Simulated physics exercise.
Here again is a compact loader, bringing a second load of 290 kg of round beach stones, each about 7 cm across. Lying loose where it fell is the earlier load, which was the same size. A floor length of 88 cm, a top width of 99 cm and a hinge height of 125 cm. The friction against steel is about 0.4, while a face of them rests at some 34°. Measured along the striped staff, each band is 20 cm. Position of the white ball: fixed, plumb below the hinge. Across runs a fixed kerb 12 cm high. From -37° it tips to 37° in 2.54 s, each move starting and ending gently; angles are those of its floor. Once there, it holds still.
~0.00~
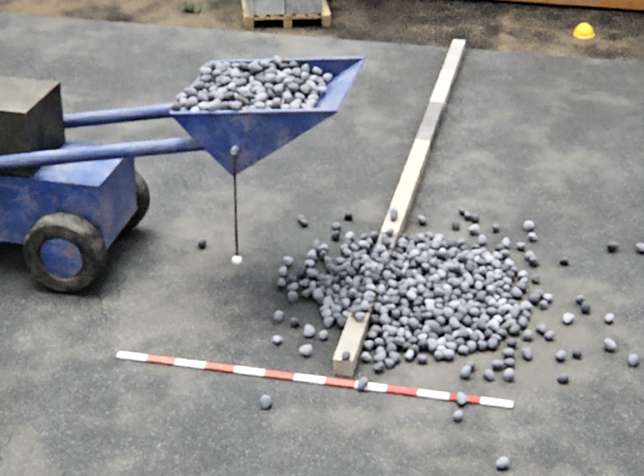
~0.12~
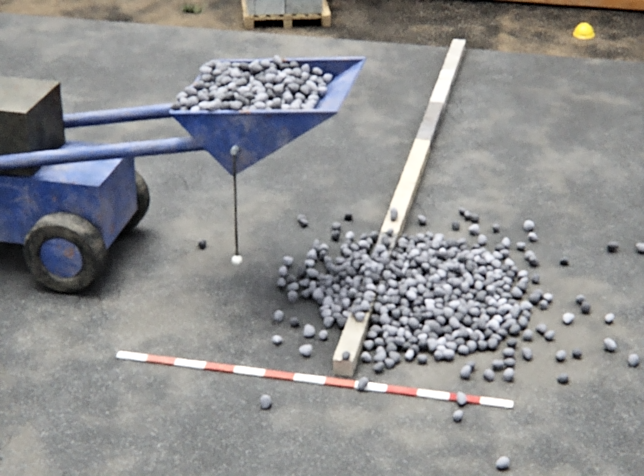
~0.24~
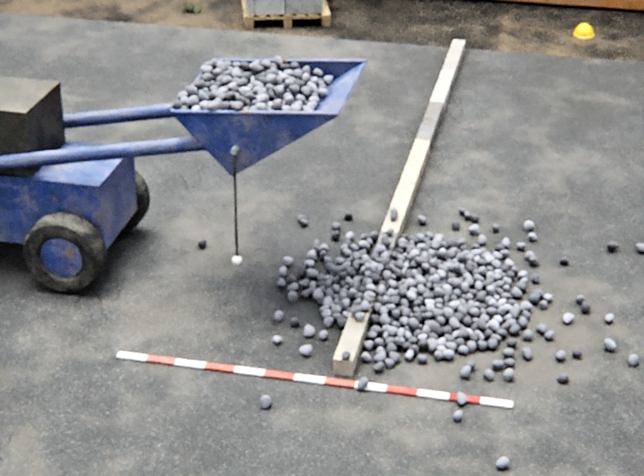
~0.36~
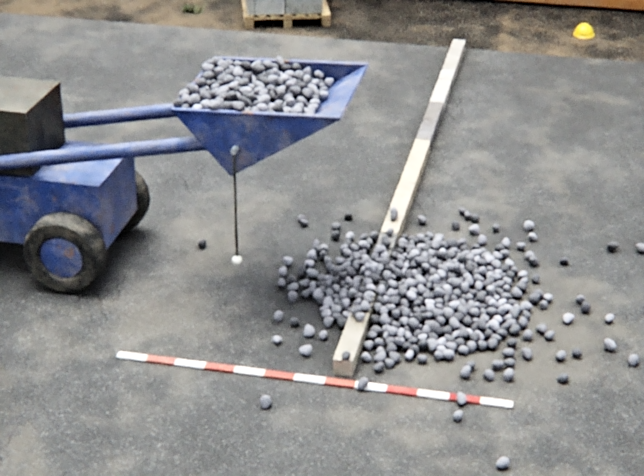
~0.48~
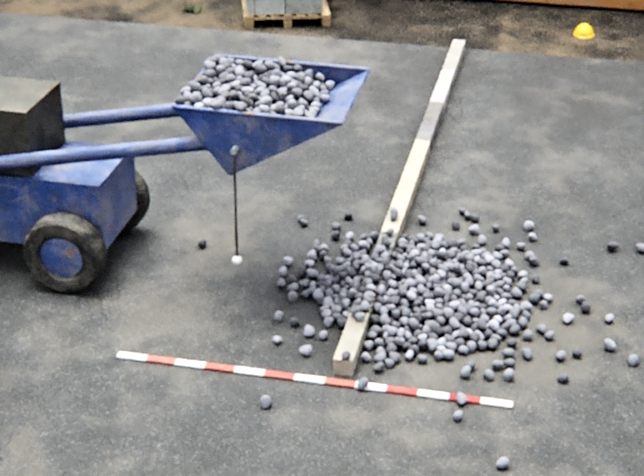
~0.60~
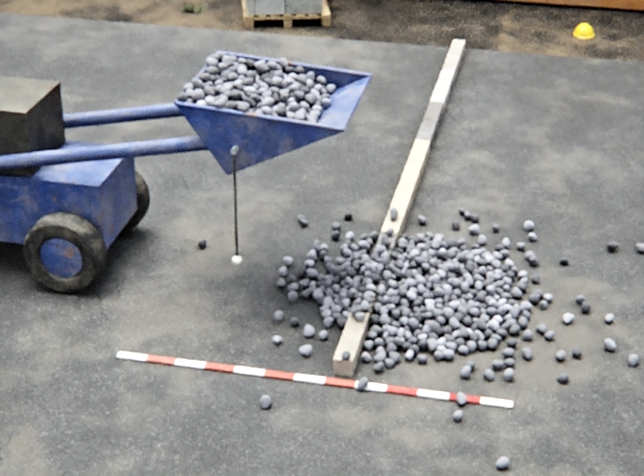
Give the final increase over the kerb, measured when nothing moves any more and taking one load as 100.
Close to 65 parts in a hundred.
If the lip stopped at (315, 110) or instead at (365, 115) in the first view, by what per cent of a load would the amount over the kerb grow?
Near 35 in a hundred, then near 90 in a hundred.
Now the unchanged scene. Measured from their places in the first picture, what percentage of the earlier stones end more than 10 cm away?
Some 10 percent, give or take.
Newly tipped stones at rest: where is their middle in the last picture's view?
Their middle rests near (396, 275).
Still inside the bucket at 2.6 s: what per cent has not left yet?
About 10 percent.
After 1.9 s the floor is at 25°; in per cent of one load, 88 in the bucket, 34 on this side of the kerb, 77 over the kerb; the foremost stones are at (637, 301).
After 2.6 s the floor is at 37°; in per cent of one load, 9 in the bucket, 65 on this side of the kerb, 125 over the kerb; the foremost stones are at (637, 301).
After 3.0 s the floor is at 37°; in per cent of one load, 0 in the bucket, 60 on this side of the kerb, 140 over the kerb; the foremost stones are at (637, 301).
After 5.4 s the floor is at 37°; in per cent of one load, 0 in the bucket, 58 on this side of the kerb, 142 over the kerb; the foremost stones are at (637, 301). Net gain over the kerb, 65.
